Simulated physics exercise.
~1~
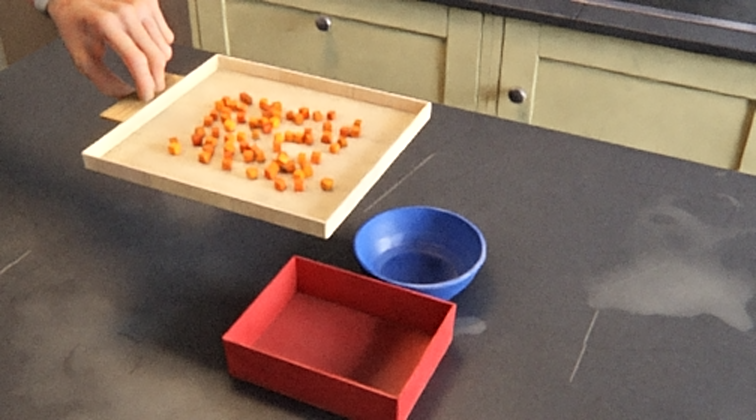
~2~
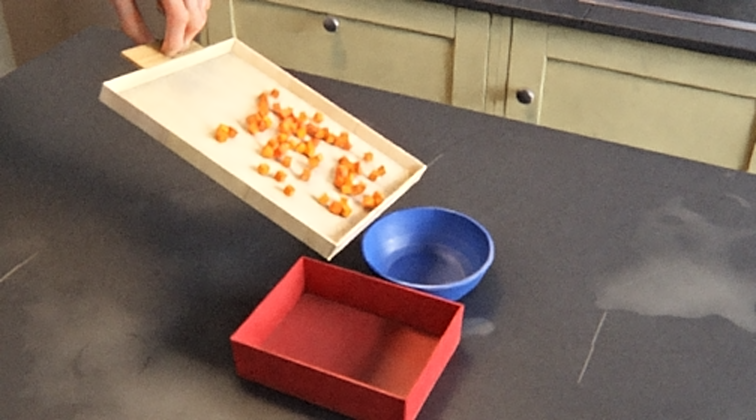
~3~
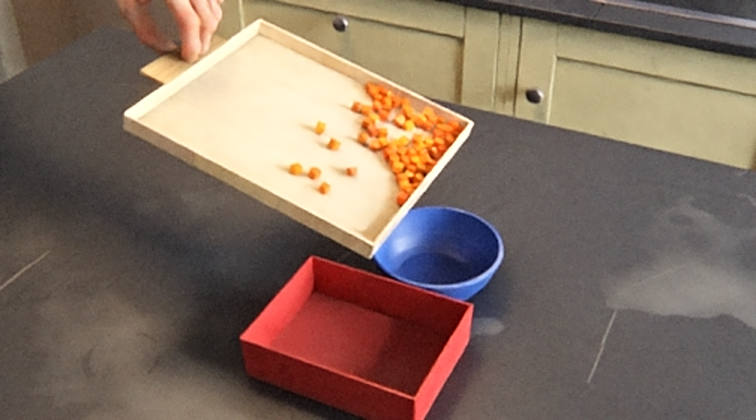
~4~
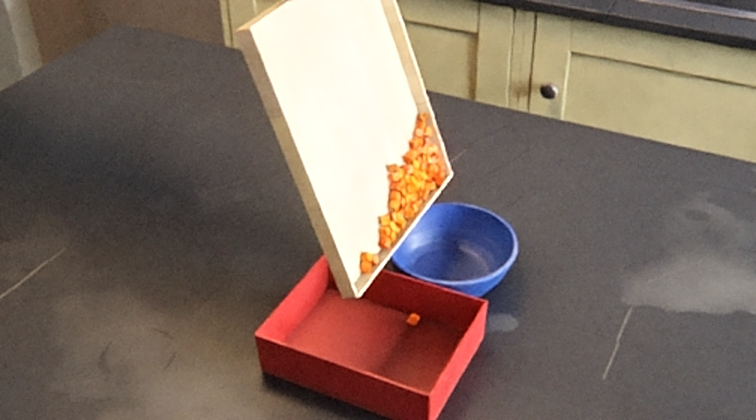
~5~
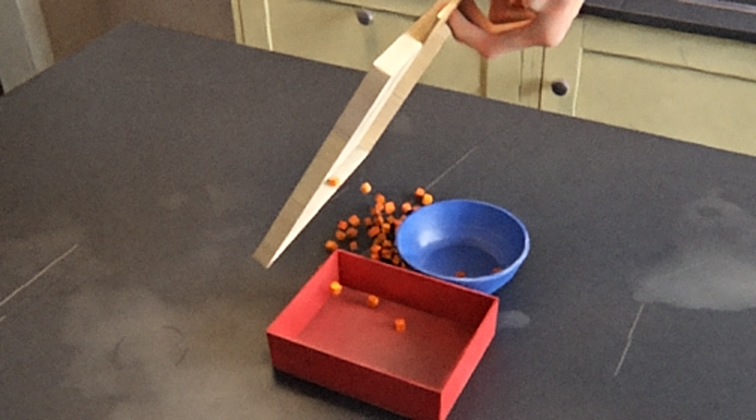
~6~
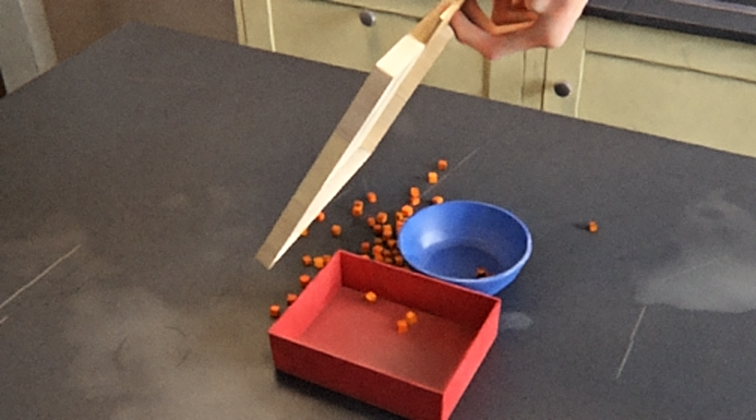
Hand tilting a wooden tray of carrot cubes, levelling it, then tipping it steeply, most spilling outside the red tin and blue bowl.
